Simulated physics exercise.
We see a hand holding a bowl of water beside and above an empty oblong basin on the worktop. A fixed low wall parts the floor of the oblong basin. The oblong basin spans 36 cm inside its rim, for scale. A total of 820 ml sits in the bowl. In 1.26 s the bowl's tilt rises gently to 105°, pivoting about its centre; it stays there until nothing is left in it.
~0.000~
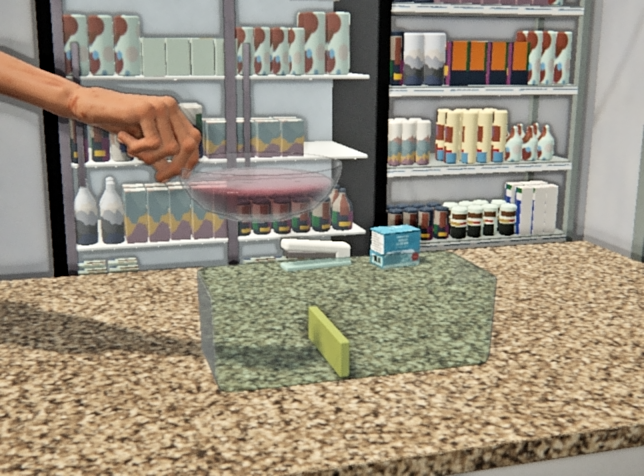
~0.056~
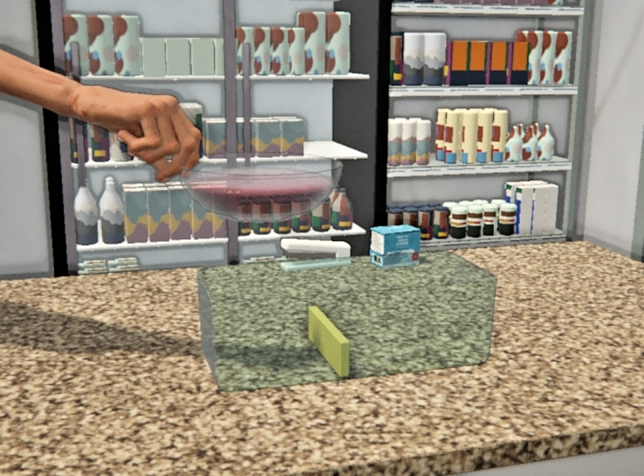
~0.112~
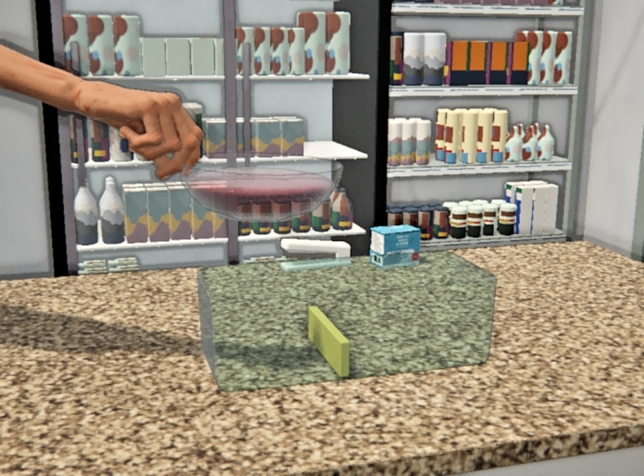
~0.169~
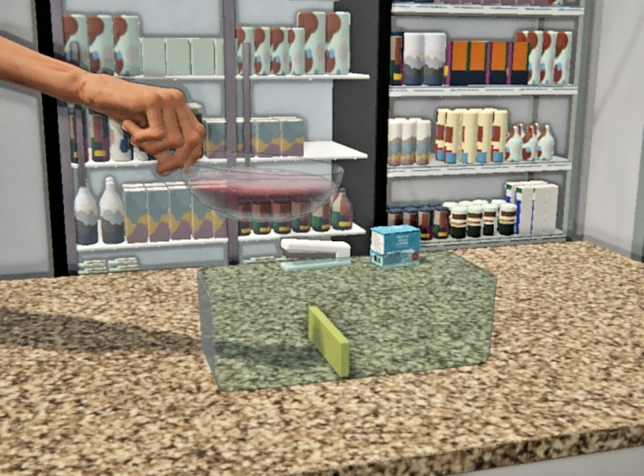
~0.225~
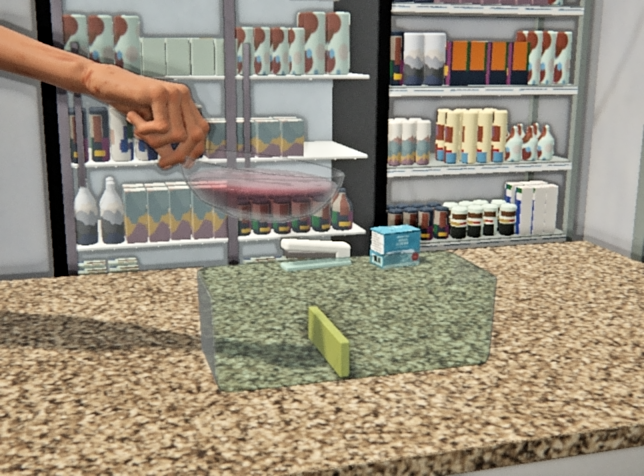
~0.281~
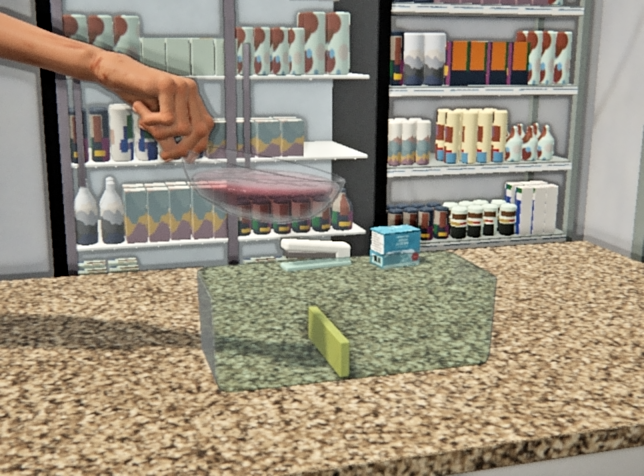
A hand reaching in from the left holds a clear bowl of reddish-looking liquid above a speckled tan worktop, seen from slightly above, with shelves of bottles and boxes behind. Below sits an empty, greenish see-through oblong basin with a yellow-green upright piece, and a small blue box stands behind it. The hand slowly tilts the bowl slightly, its right rim dipping, while the view stays still.
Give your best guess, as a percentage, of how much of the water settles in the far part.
I would say 84 per cent of it settles there.
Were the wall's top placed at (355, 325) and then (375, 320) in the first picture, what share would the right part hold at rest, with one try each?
Try 1: 65 %; try 2: 45 %.
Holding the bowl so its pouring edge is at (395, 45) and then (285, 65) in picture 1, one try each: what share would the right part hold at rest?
Try 1: Approx. 80 %; try 2: Approx. 65 %.
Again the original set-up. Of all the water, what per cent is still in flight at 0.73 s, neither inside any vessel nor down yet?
At that moment, about 30 percent.
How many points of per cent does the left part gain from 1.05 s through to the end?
Roughly 1 percent.
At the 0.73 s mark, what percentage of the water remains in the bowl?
Portion remaining: Approx. 26 per cent.
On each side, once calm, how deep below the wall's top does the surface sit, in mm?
About 40 mm on the left, about 22 mm on the right.
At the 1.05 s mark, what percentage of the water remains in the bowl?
I'd say some 0 per cent remains.
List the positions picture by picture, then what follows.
In the first picture, it leans 0°; its right rim is at (337, 162); the water meets the walls at (183, 181) and (330, 175); the oblong basin's rim runs from (205, 286) to (474, 266); the wall's top is at (328, 325).
In the second picture, it leans 1°; its right rim is at (337, 162); the water meets the walls at (183, 181) and (330, 176).
In the third picture, it leans 2°; its right rim is at (338, 164); the water meets the walls at (183, 180) and (330, 177).
In the fourth picture, it leans 5°; its right rim is at (338, 168); the water meets the walls at (185, 179) and (331, 179).
In the fifth picture, it leans 8°; its right rim is at (339, 173); the water meets the walls at (187, 178) and (332, 180).
In the sixth picture, it leans 12°; its right rim is at (340, 179); the water meets the walls at (189, 177) and (335, 180).
By 0.73 s the tilt is 65° and 27 per cent is still to pour, 0 is left of the wall and 43 right of it.
By 1.05 s the tilt is 98° and 0 per cent is still to pour, 15 is left of the wall and 84 right of it.
By 1.39 s the tilt is 105° and 0 per cent is still to pour, 16 is left of the wall and 84 right of it.
By 1.76 s the tilt is 105° and 0 per cent is still to pour, 16 is left of the wall and 84 right of it.
At rest 16 per cent lies left of the wall, 84 right of it and 0 outside.
